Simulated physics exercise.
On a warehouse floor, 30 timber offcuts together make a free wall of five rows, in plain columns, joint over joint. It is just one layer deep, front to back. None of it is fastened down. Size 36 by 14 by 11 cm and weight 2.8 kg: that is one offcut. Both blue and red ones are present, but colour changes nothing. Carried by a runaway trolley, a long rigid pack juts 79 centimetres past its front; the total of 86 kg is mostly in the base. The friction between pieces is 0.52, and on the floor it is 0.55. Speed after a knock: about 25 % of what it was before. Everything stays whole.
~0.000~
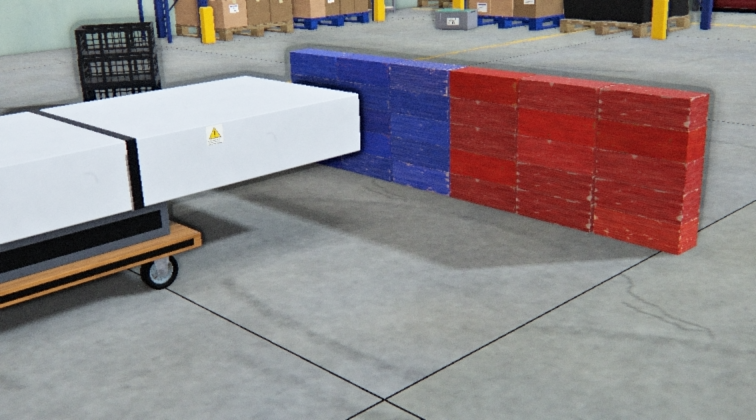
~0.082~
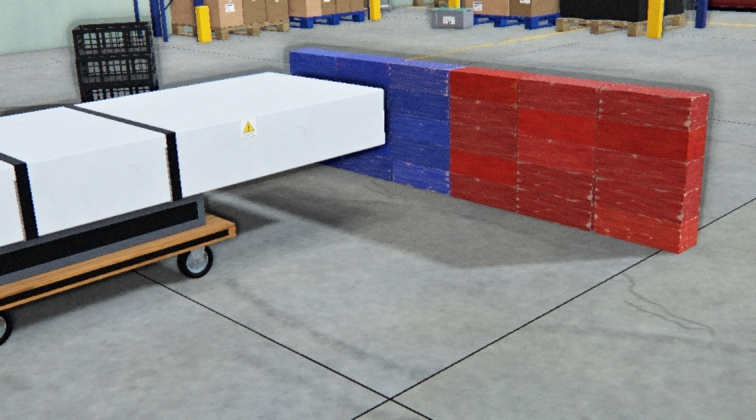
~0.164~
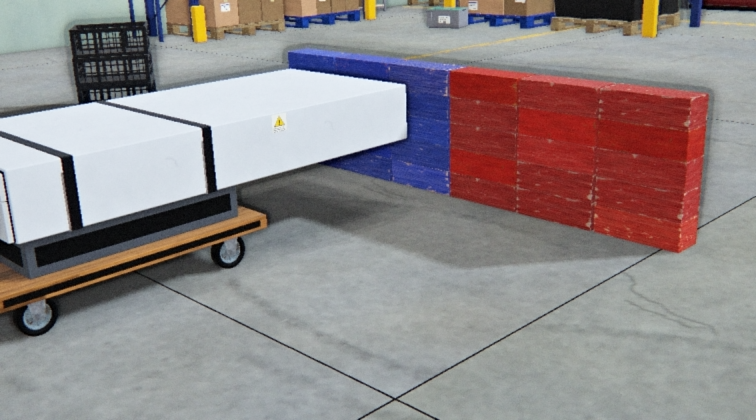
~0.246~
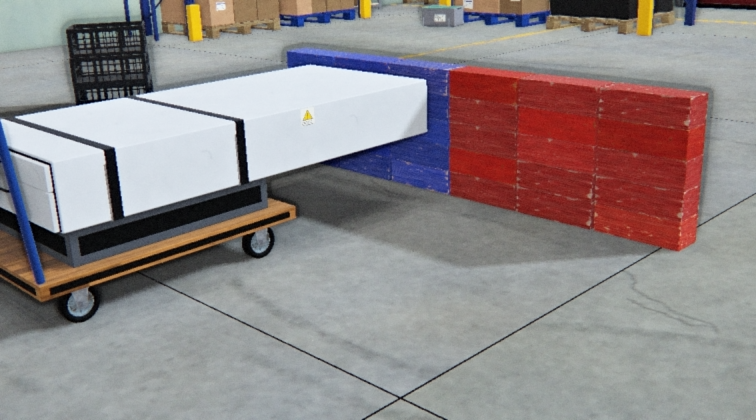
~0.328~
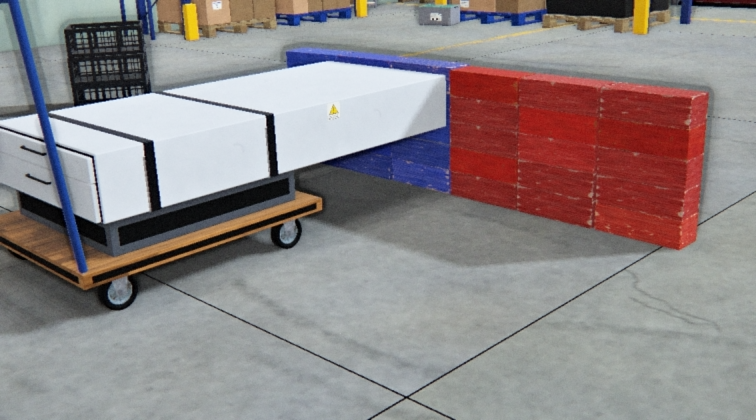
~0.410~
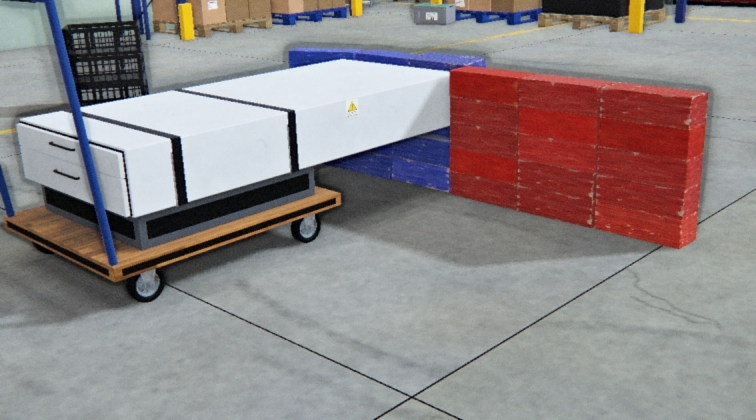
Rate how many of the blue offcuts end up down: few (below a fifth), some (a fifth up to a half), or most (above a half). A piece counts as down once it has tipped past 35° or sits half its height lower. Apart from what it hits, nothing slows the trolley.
Most.
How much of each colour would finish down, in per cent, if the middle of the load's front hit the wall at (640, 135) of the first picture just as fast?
Result - red: 50 %; blue: 0 %.
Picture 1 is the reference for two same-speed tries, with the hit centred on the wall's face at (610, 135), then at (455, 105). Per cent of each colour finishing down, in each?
For red it's 50 then 50 per cent, for blue 0 then 50 per cent.
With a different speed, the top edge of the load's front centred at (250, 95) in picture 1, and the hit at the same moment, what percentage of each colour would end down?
Red 20%, blue 80%.
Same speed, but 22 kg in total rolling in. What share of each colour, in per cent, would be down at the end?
For red it's 0, for blue it's 80 in a hundred.
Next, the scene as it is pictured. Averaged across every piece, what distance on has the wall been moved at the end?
About 30 cm on average.
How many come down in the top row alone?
From the top row, the count is 4.
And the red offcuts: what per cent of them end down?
Red share down - 30 in a hundred.
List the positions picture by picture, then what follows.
In the first picture (places mark the middle of the side facing us; the camera moves round a little), load (348, 114) 50 cm short of the wall; top blue offcut (417, 80); top red offcut (482, 88); nothing disturbed.
Load (374, 108) 37 cm short of the wall; top blue offcut (417, 79), in the second picture.
Load (396, 103) 24 cm short of the wall; top blue offcut (417, 80), in the third picture.
Load (418, 98) 11 cm short of the wall; top blue offcut (417, 79), in the fourth picture.
Load (438, 93) 18 mm into the wall's line; 7 disturbed, none down, in the fifth picture.
Load 11 cm into the wall's line; top red offcut (482, 87); 12 disturbed, none down, in the sixth picture.
After 0.50 s, load 21 cm past the wall's line, still rolling; 4 of the 15 blue offcuts down (4 of 30 in all colours); top blue offcut leaning 5°, 37 mm lower.
After 0.76 s, load 49 cm past the wall's line, still rolling; 9 of the 15 blue offcuts down (9 of 30 in all colours); top blue offcut upside down.
After 1.26 s, load 94 cm past the wall's line, still rolling; 10 of the 15 blue offcuts down (10 of 30 in all colours); top blue offcut upside down; top red offcut shifted 19 mm.
After 1.98 s, load 1.07 m past the wall's line, stopped; 10 of the 15 blue offcuts down (14 of 30 in all colours); top blue offcut upside down; top red offcut leaning 67°, 40 cm lower.
At rest (2.7 s), load 1.07 m past the wall's line, stopped; 10 of the 15 blue offcuts down (14 of 30 in all colours); top blue offcut upside down; top red offcut upside down. That is 67 per cent. As the last picture would show them, middles, top blue offcut near (547, 134), top red offcut near (622, 150).
